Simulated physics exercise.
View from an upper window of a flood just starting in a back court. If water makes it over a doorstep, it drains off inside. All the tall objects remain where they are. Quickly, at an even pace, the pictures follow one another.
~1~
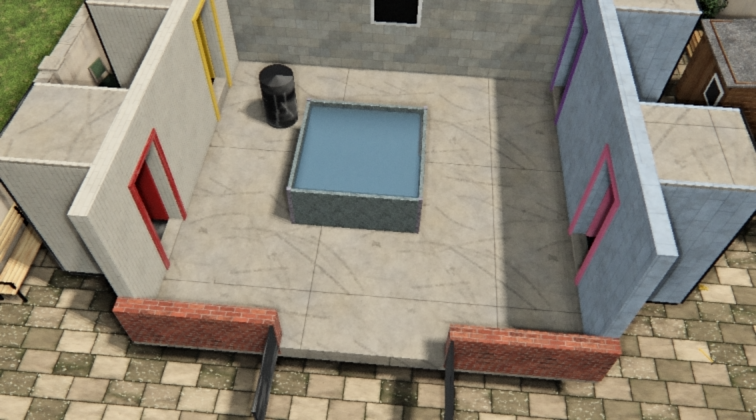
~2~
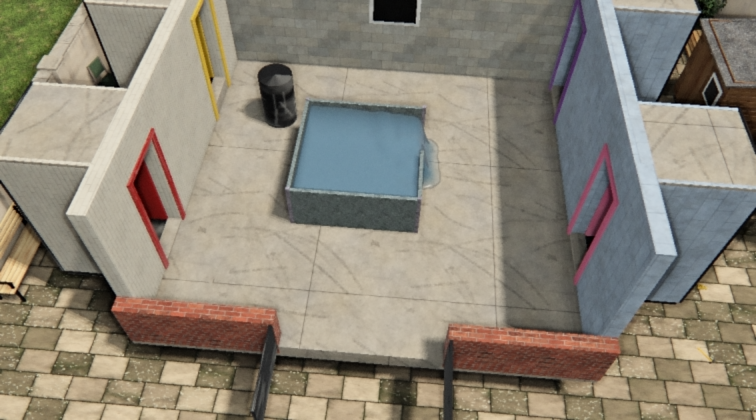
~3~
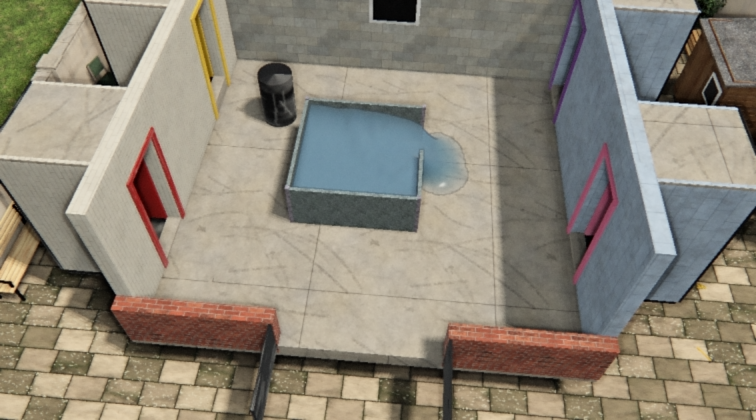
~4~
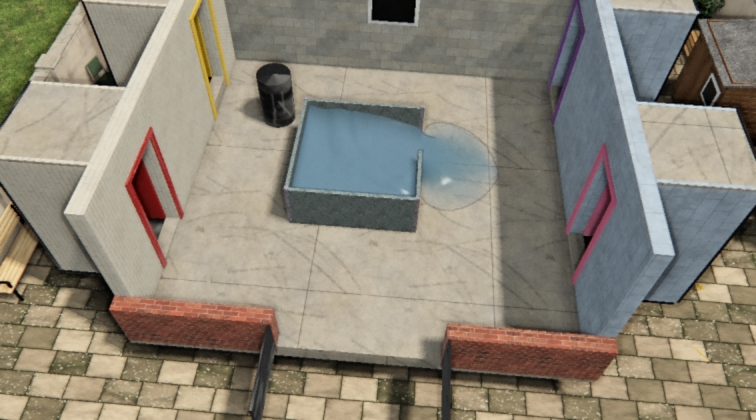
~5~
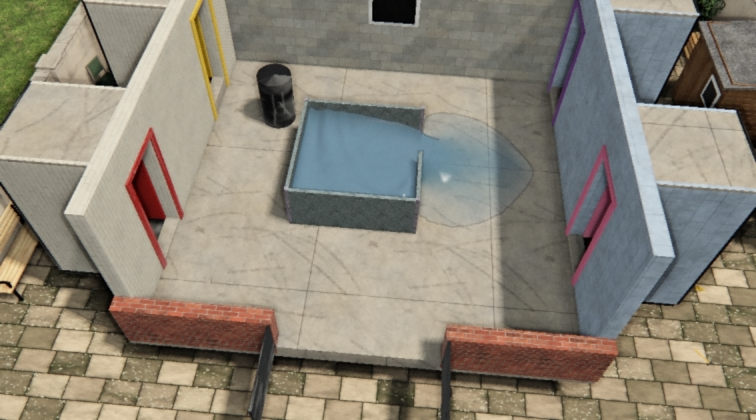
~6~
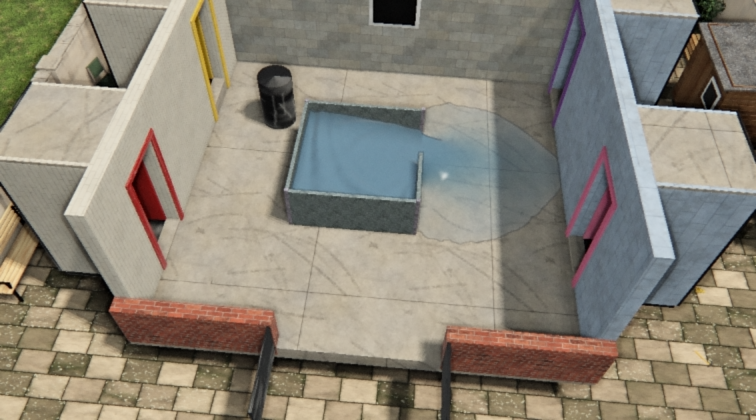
A paved back court is seen from a high window, looking down on a pale concrete floor between a whitish wall at left and a bluish wall at right. A square grey tank of blue water sits near the middle beside a black barrel, with red and yellow doorframes left, pink and purple ones right, and low brick walls in front. Water pours from the tank's right side and spreads rightward across the floor in a widening sheet, while the view stays essentially still.
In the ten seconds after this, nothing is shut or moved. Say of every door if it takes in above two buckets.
Red door: Above two buckets. Yellow door: Two buckets at most. Pink door: Above two buckets. Purple door: Above two buckets.
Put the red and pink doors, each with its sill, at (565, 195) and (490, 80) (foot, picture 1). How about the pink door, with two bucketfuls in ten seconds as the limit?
Well, the way I see it, the pink door crosses the threshold.
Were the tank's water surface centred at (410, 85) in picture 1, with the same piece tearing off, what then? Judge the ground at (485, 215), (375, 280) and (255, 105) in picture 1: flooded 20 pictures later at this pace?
One after the other: Awash, no water, not flooded.
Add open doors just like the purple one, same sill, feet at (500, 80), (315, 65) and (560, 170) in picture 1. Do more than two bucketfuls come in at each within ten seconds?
Note: Door one overshoots; door two undershoots; door three overshoots.
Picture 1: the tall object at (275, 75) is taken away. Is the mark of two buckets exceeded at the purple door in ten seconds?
In short: Purple exceeds the limit.
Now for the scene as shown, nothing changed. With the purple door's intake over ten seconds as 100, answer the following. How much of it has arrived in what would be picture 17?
Near 15 per cent, give or take.
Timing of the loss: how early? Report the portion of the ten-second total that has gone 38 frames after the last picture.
Around 65 percent.
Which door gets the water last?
My answer: The red-painted one.
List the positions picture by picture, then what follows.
The first frame shows the tank at (361, 150) is whole and still.
In the second frame, water pours out at (419, 151) and has run to (425, 140).
In the third frame, the front is at (458, 184), out from the gap at (419, 153).
In the fourth frame, the front is at (492, 180), out from the gap at (417, 154).
In the fifth frame, water pours out at (418, 155) and has run to (527, 167).
In the sixth frame, water pours out at (418, 156) and has run to (558, 162).
A moment on, water covers 25 % of the floor; the red door not reached, the yellow door not reached, the pink door wet at the sill, nothing in, the purple door wet at the sill, nothing in.
Next, water covers 30 % of the floor; the red door not reached, the yellow door not reached, the pink door under two buckets in, the purple door over two buckets in.
Then, water covers 45 % of the floor; the red door not reached, the yellow door not reached, the pink door over two buckets in, the purple door far over two buckets in.
Later, water covers 85 % of the floor; the red door not reached, the yellow door wet at the sill, nothing in, the pink door over two buckets in, the purple door far over two buckets in.
In the end, water covers 100 % of the floor; the red door over two buckets in, the yellow door wet at the sill, nothing in, the pink door over two buckets in, the purple door far over two buckets in.
